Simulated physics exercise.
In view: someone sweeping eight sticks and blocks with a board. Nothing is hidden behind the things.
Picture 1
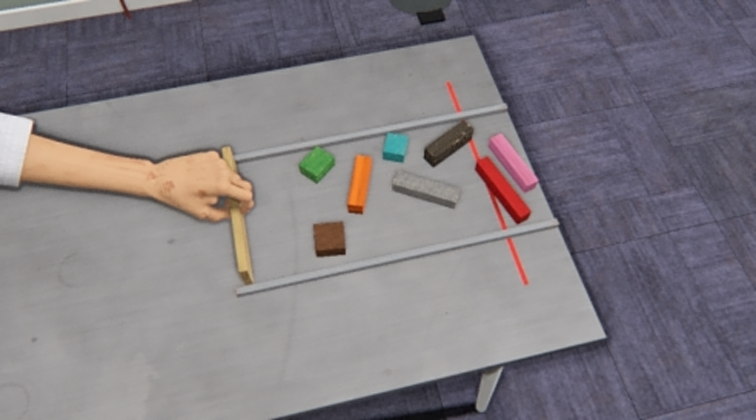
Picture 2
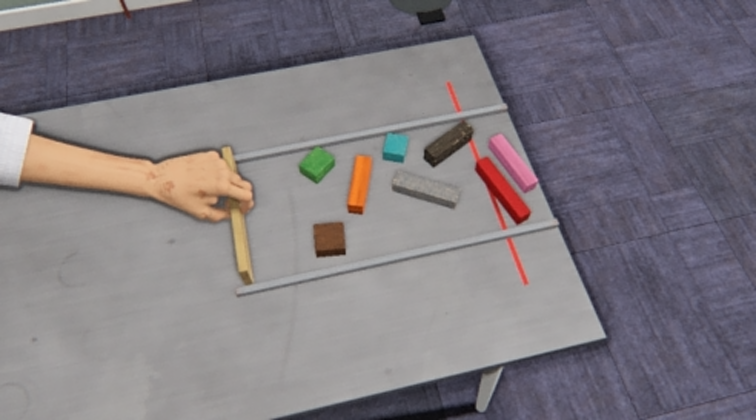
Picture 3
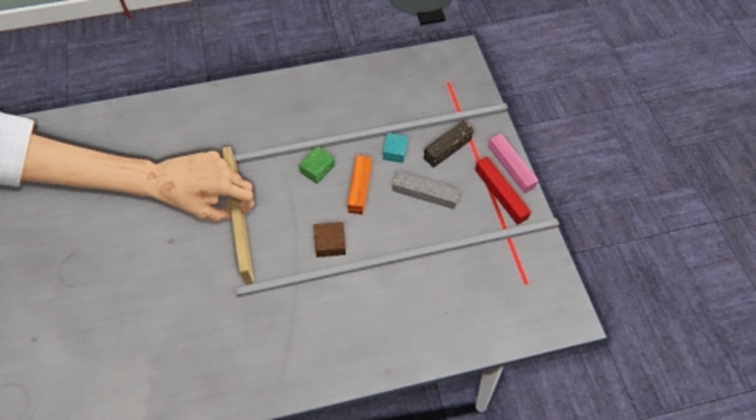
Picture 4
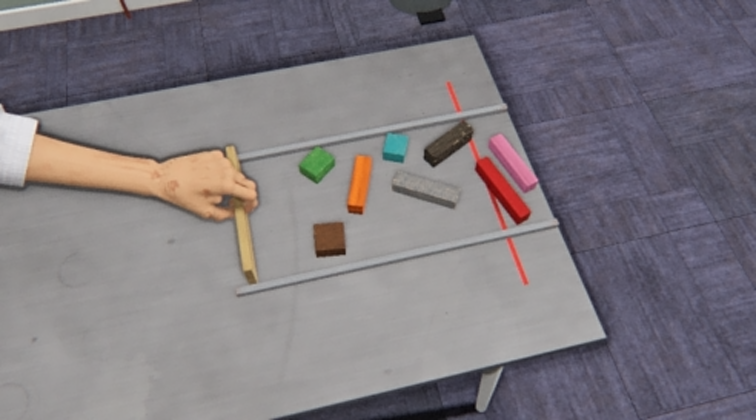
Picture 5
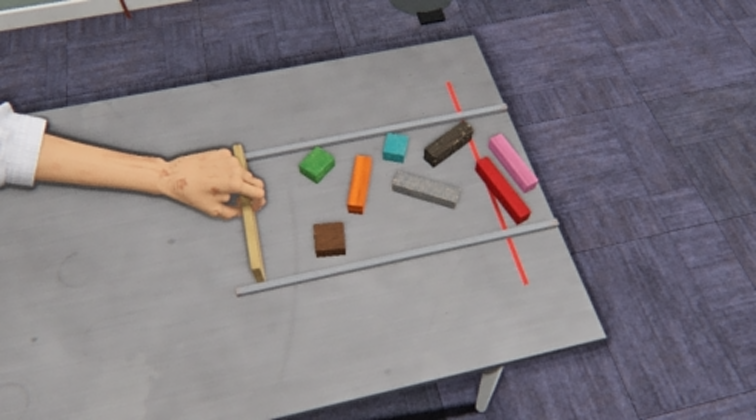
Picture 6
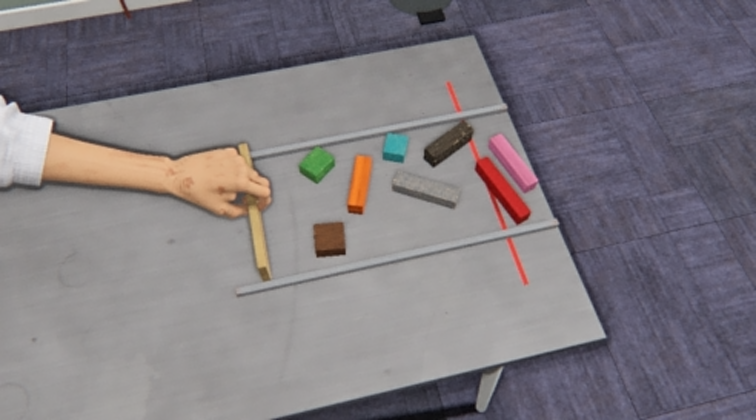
The clip shows a hand holding a wooden board upright on a grey table, at first nearly still, then sliding it slightly right between two rails, while the eight coloured sticks and blocks near a red line stay unmoved.
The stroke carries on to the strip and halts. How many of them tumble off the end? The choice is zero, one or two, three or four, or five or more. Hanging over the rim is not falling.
Here the number that fall off is one or two.
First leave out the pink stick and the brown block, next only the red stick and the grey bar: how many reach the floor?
Fallen: 0, and 0 in the other try.
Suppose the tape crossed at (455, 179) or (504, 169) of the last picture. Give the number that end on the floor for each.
Try by try, 0 and 5.
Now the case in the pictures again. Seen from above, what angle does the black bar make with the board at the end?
About 30°.
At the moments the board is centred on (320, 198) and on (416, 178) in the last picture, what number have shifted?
First 2, then 6.
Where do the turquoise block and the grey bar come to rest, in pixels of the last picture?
The turquoise block stops around (499, 122); the grey bar around (529, 188).
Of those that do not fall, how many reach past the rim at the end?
Overhanging: 2.
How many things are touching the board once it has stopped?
The number is 3.
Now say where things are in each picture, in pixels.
Pink stick (512, 163); red stick (502, 190); black bar (449, 144); board (237, 214); tape (483, 173), in the first frame.
Red stick (502, 190); grey bar (426, 190), in the second frame.
Black bar (449, 144); orange stick (360, 185), in the third frame.
Pink stick (512, 163); board (241, 213), in the fourth frame.
Red stick (502, 190); brown block (330, 240), in the fifth frame.
Pink stick (512, 163); red stick (502, 190); black bar (449, 144); board (254, 211); tape (483, 173), in the sixth frame.
Soon after, none off yet; pink stick at rest near (512, 163); red stick at rest near (502, 190); black bar at rest near (449, 144).
At rest, the number that fall off is one or two; fallen, pink stick.
